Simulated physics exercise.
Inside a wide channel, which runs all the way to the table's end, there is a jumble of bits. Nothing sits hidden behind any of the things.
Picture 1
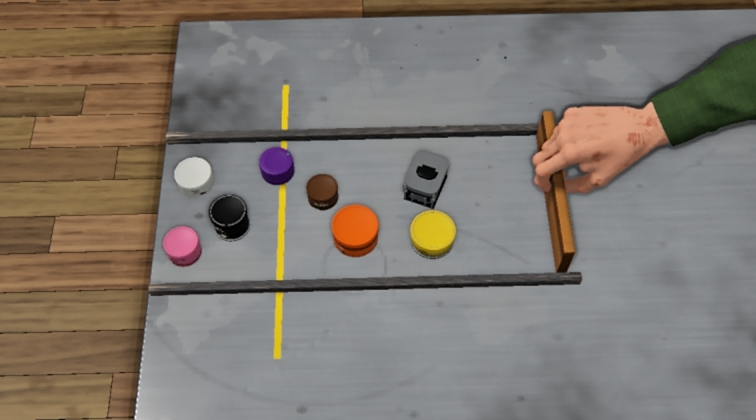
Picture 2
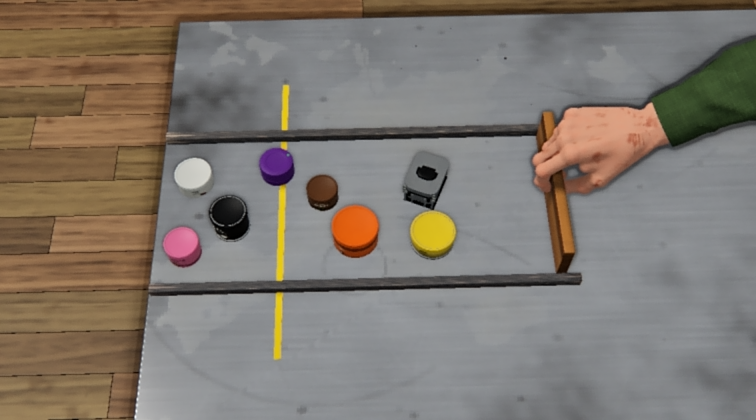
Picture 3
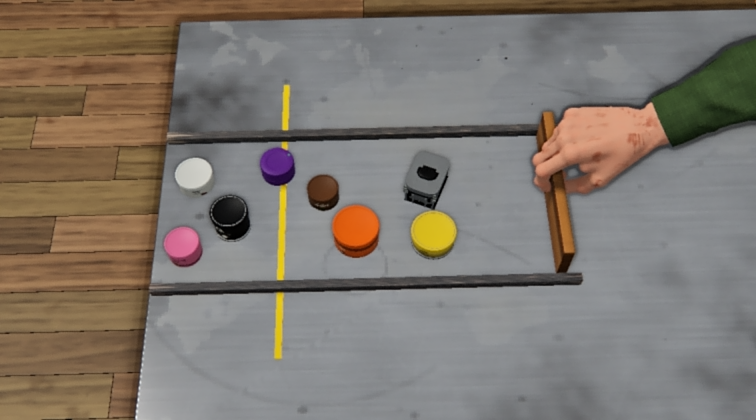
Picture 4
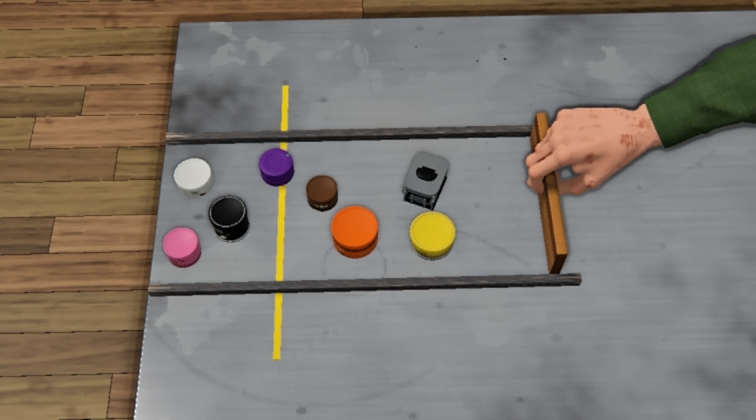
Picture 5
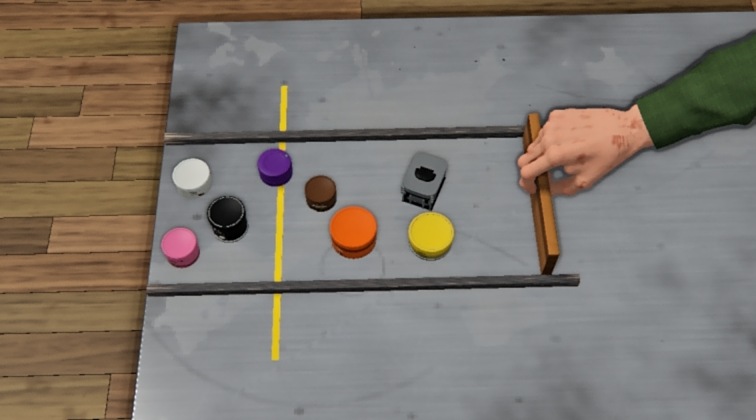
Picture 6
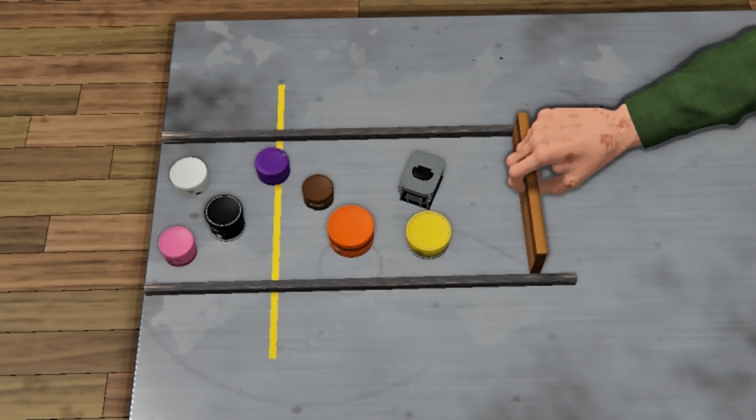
On a grey tabletop, a hand slides a wooden board slightly left between two dark rails, the colourful tubs ahead staying untouched.
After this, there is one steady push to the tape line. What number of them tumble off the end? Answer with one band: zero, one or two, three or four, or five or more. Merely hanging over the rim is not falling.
Zero.
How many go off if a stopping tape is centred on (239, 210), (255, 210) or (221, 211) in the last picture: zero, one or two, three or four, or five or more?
Going through the tapes in order, the count is either one or two, then no fall at all, then one to two.
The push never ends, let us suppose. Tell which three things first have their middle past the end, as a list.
Sequence, earliest first: The pink tub; the black tin; the orange tub.
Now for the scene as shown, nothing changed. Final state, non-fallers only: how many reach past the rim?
That comes to 0 of them.
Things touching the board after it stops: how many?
2 in contact.
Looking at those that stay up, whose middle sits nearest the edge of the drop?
That's the pink tub, it ends up nearest.
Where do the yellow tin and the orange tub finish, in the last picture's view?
Roughly (254, 245), and the other roughly (211, 232).
Soon after, none off yet; pink tub at rest near (178, 247); white tub at rest near (190, 178); black tin at rest near (226, 218).
In the end, the number that fall off is zero.
